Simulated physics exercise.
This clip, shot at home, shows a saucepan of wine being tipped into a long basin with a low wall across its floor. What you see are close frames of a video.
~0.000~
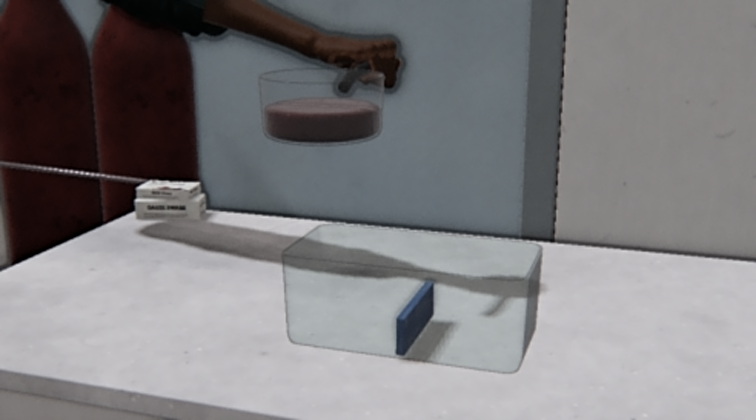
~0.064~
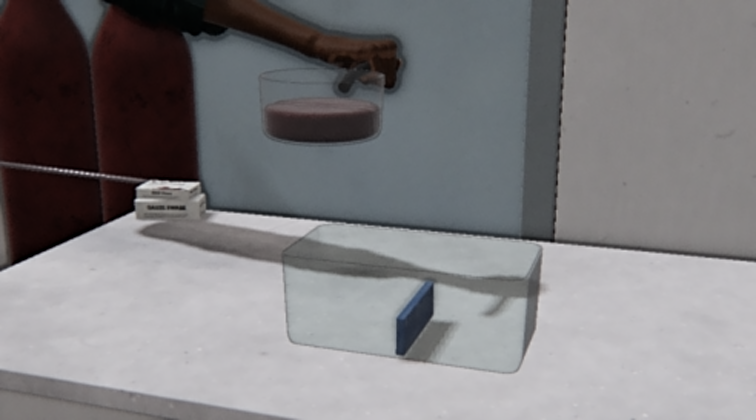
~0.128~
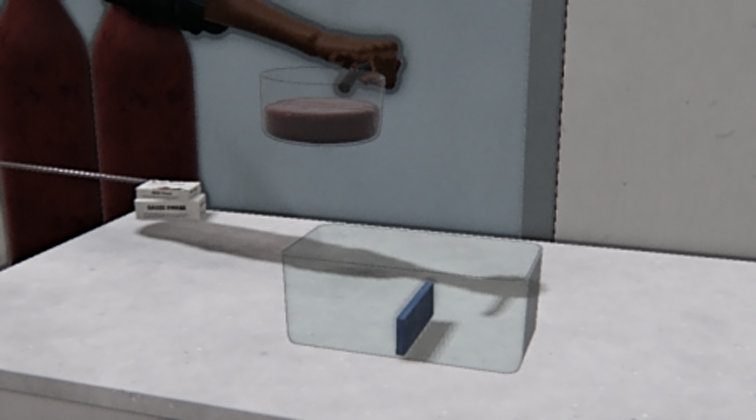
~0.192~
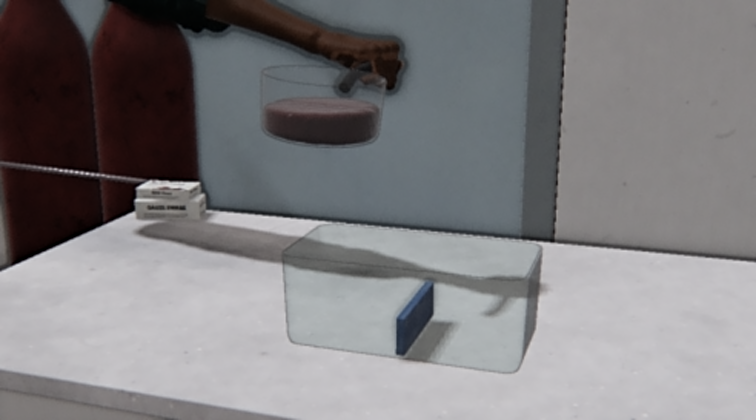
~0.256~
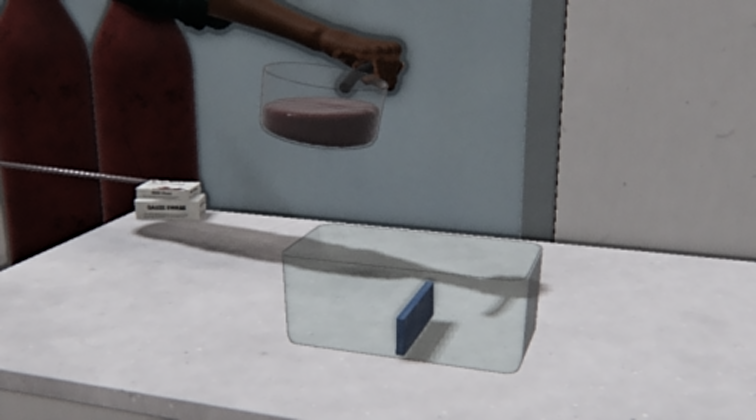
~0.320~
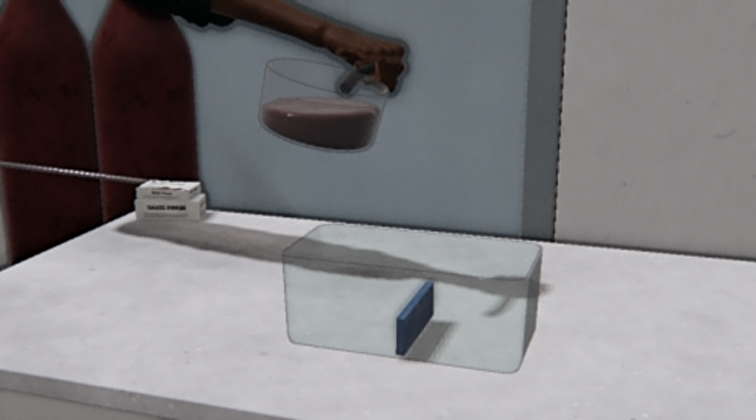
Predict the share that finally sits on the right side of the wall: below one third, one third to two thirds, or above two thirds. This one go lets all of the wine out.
Right-side share: One third to two thirds.
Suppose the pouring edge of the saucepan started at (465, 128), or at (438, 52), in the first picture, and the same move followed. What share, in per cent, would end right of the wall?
Close to 95 in a hundred, then close to 95 in a hundred.
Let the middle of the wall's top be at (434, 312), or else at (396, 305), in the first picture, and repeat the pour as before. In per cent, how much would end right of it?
About 30 per cent on the first try, and 90 per cent on the second.
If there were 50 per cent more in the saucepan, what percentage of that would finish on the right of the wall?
It comes to 70 per cent or so.
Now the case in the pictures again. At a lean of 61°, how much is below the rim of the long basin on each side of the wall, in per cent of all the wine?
I'd put the left part near 0 per cent and the right part near 0.
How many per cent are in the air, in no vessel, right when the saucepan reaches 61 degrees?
Roughly 25 %.
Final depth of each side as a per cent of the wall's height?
20 per cent for the left part, 40 for the right.
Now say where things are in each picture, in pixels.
In the first frame, it leans 0°; its right rim is at (380, 80); the wine meets the walls at (271, 103) and (379, 109); the long basin's rim runs from (302, 240) to (535, 264); the wall's top is at (416, 300).
In the second frame, it leans 1°; its right rim is at (380, 80); the wine meets the walls at (271, 103) and (379, 109).
In the third frame, it leans 2°; its right rim is at (381, 82); the wine meets the walls at (271, 103) and (379, 109).
In the fourth frame, it leans 5°; its right rim is at (382, 85); the wine meets the walls at (271, 102) and (379, 110).
In the fifth frame, it leans 9°; its right rim is at (383, 90); the wine meets the walls at (270, 102) and (379, 110).
In the sixth frame, it leans 14°; its right rim is at (384, 96); the wine meets the walls at (269, 101) and (379, 110).
A moment on, the saucepan is tipped part way and 73 per cent is still to pour, 2 is left of the wall and 1 right of it.
Next, the saucepan is tipped on its side and 22 per cent is still to pour, 9 is left of the wall and 49 right of it.
Then the saucepan is tipped on its side and 4 per cent is still to pour, 33 is left of the wall and 58 right of it.
Later the saucepan is tipped on its side and 1 per cent is still to pour, 39 is left of the wall and 58 right of it.
In the end 40 per cent lies left of the wall, 58 right of it and 1 outside.
